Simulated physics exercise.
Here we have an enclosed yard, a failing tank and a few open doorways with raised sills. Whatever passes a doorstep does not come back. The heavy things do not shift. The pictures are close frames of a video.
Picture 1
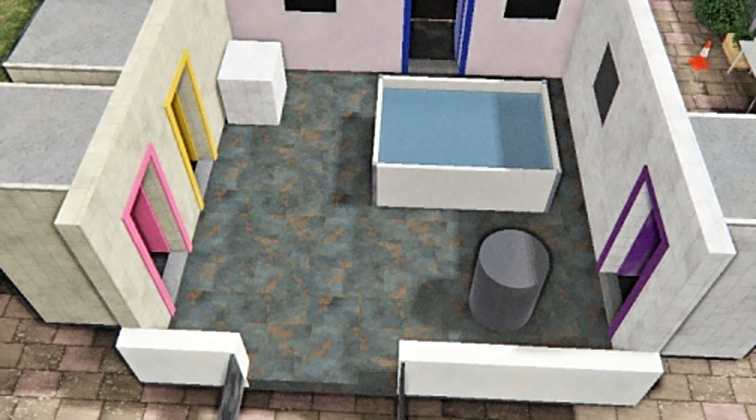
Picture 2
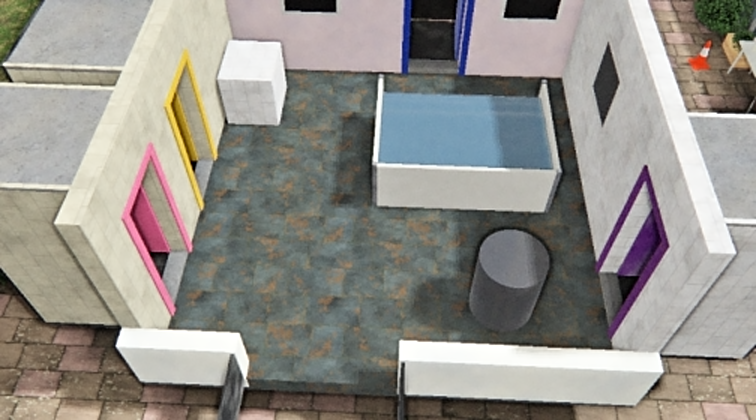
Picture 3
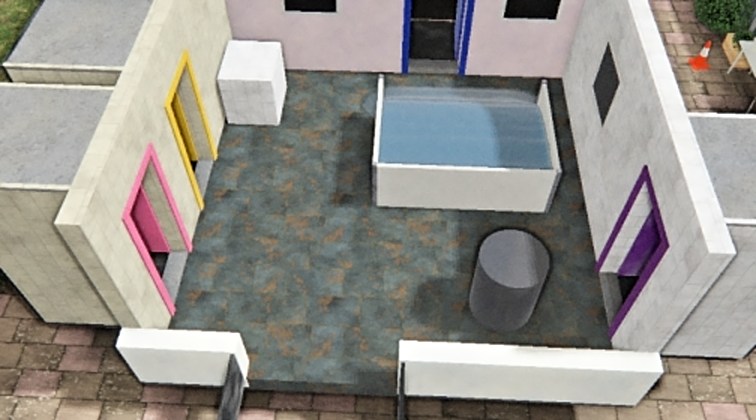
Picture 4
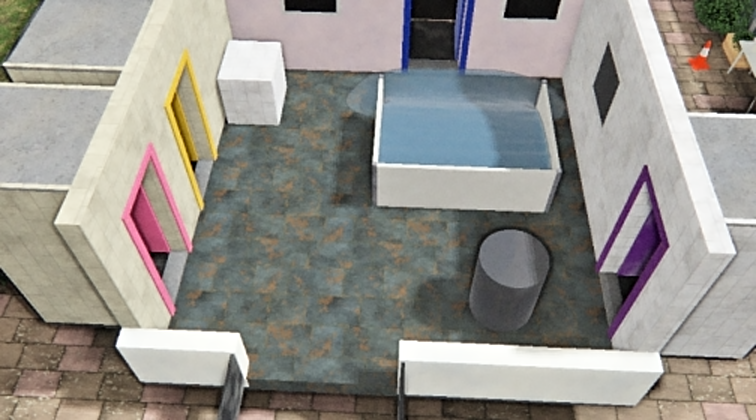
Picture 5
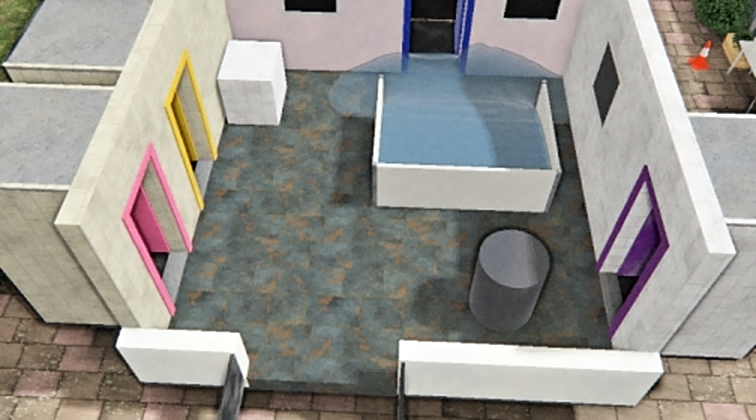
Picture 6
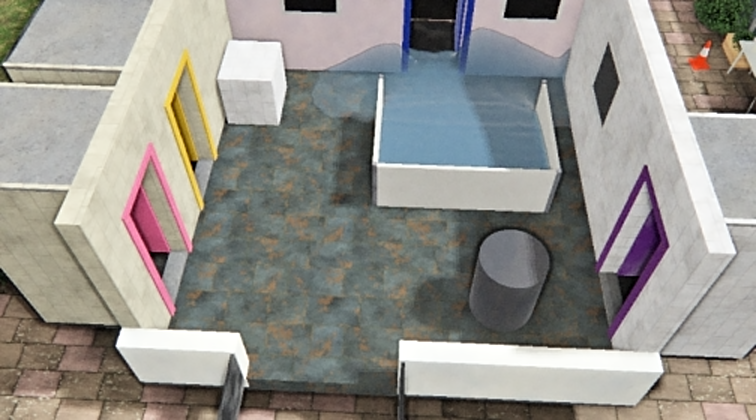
In a walled yard with pink, yellow, blue and purple doorways, an open tank of still water stands near a dark cylinder. The tank's far side opens and water pours out the back, fanning across the floor to both sides, then washing up against the pale pink back wall around the blue doorway.
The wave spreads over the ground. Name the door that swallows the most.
The blue door.
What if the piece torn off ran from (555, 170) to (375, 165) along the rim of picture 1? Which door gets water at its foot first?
First comes the purple door.
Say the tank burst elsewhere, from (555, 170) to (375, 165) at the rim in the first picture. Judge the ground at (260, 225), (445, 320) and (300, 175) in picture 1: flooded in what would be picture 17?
One after the other: Clear, flooded, no water.
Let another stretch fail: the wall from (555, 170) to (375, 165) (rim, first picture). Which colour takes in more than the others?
I say the door marked purple.
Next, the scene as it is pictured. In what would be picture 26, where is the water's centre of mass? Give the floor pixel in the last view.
Near (428, 146).
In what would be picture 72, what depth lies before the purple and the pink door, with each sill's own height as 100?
About 130 and 110 per cent.
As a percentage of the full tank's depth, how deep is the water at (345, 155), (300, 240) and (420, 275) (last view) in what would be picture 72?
In that order: 4, 8 and 6 per cent.
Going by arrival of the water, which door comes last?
That is the door marked pink.
A moment on, water covers 20 % of the floor; yellow door not reached, purple door not reached, blue door a lot in, pink door not reached.
Next, water covers 35 % of the floor; yellow door not reached, purple door not reached, blue door a lot in, pink door not reached.
Then, water covers 70 % of the floor; yellow door wet at the sill, nothing in, purple door a trickle in, blue door a lot in, pink door wet at the sill, nothing in.
Later, water covers 95 % of the floor; yellow door some in, purple door some in, blue door a lot in, pink door wet at the sill, nothing in.
In the end, water covers 100 % of the floor; yellow door some in, purple door some in, blue door a lot in, pink door some in; the blue door has let in the most.
